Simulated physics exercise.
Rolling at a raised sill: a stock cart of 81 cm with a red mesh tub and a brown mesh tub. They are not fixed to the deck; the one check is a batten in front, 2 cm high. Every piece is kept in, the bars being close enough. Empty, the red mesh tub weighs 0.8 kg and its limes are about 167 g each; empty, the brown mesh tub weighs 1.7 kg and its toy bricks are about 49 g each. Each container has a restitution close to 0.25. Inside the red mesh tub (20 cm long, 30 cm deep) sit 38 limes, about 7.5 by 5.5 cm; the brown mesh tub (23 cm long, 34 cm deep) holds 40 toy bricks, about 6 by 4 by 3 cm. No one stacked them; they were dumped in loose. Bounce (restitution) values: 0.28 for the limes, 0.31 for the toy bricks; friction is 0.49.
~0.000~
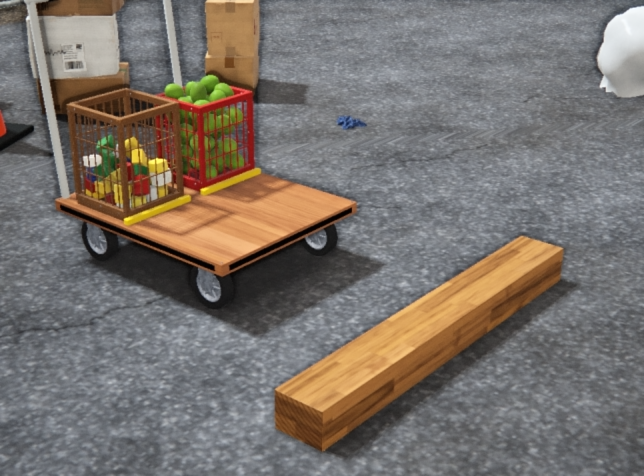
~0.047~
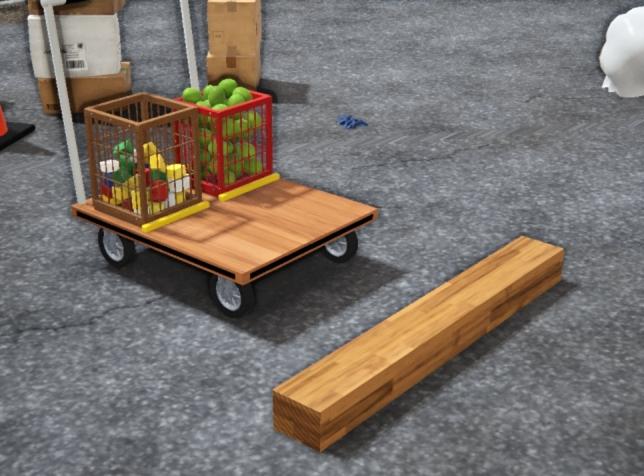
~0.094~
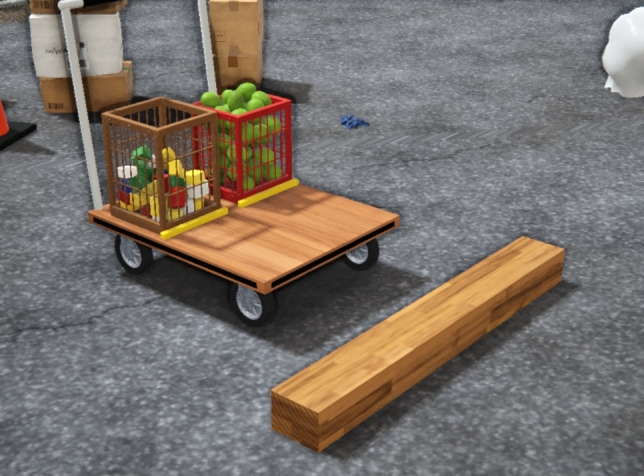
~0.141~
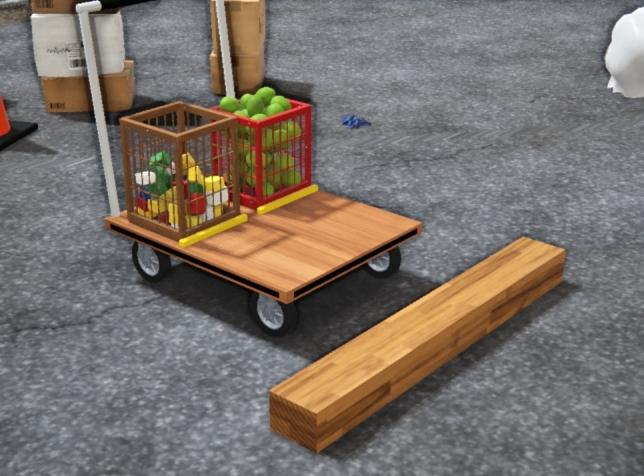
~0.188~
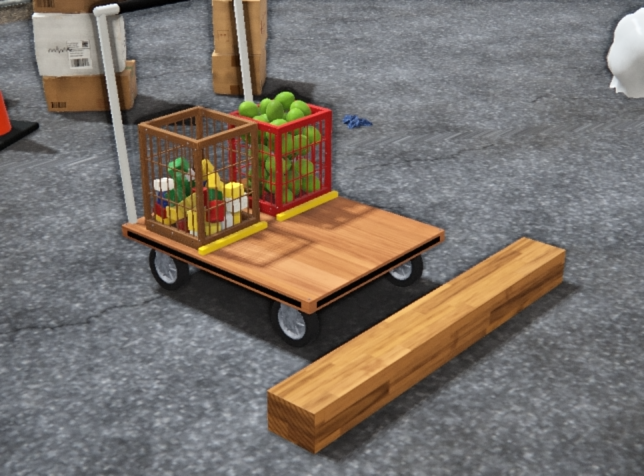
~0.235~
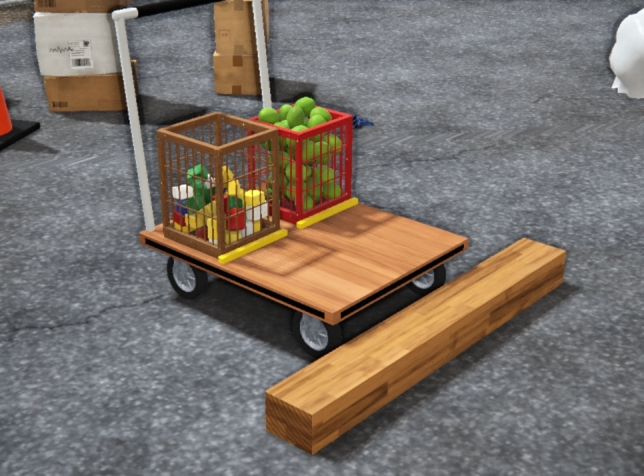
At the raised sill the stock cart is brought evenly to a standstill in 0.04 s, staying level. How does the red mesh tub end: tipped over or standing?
Outcome for the red mesh tub: Tipped.
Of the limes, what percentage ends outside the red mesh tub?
I'd put it at around 50 percent of them.
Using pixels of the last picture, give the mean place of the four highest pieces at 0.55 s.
Roughly (315, 176).
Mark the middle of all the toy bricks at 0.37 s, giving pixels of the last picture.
Centre approx. at (243, 212).
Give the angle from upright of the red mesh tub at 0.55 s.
About 85°.
After 0.25 s, the stop begins.
After 0.37 s, the red mesh tub leans 28° with 0 of 38 out and the brown mesh tub leans 14° with 0 of 40 out.
After 0.55 s, the red mesh tub is down with 4 of 38 out and the brown mesh tub leans 11° with 0 of 40 out.
After 0.85 s, the red mesh tub is down with 16 of 38 out and the brown mesh tub is upright with 0 of 40 out.
Final count (at 1.33 s), the red mesh tub is down with 19 of 38 out and the brown mesh tub is upright with 0 of 40 out. Greatest lean of the red mesh tub, 95°.
